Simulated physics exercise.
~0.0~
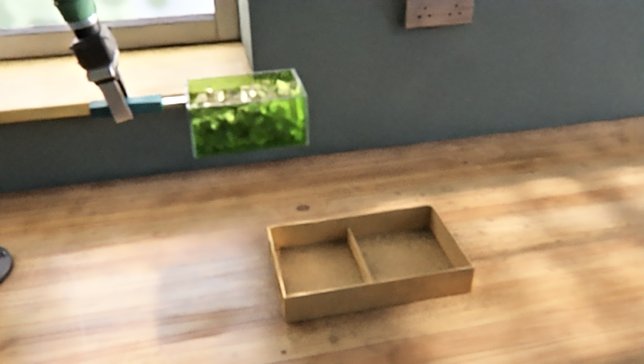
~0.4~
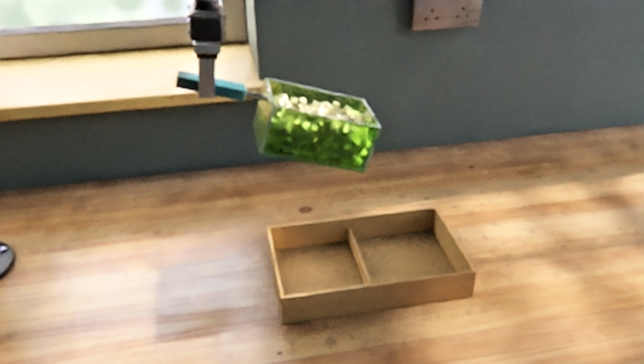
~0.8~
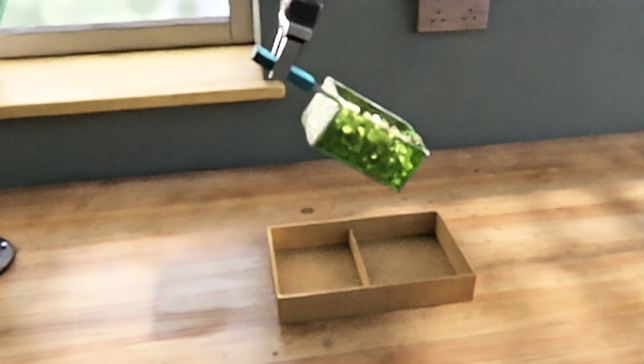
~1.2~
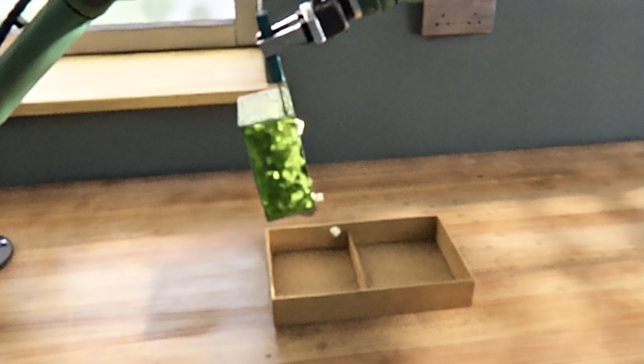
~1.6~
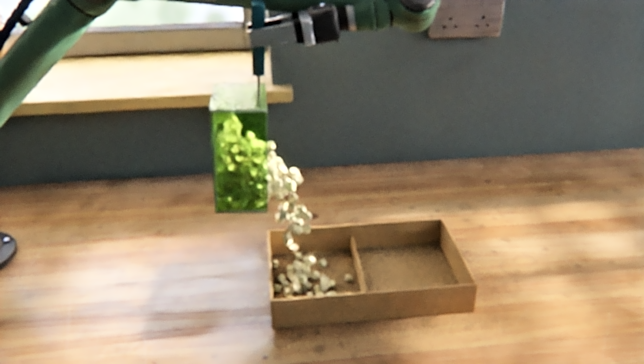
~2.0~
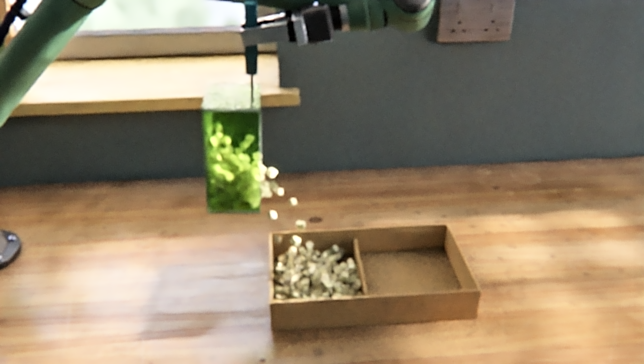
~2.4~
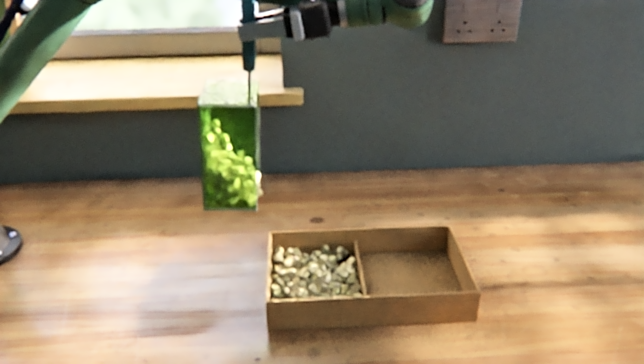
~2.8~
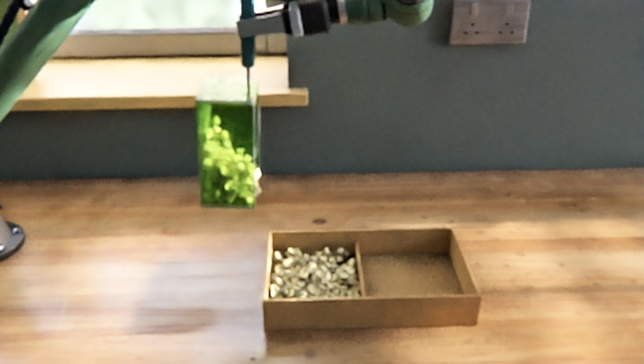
A robot arm tips a green box, pouring pale pieces into a tray's left compartment.
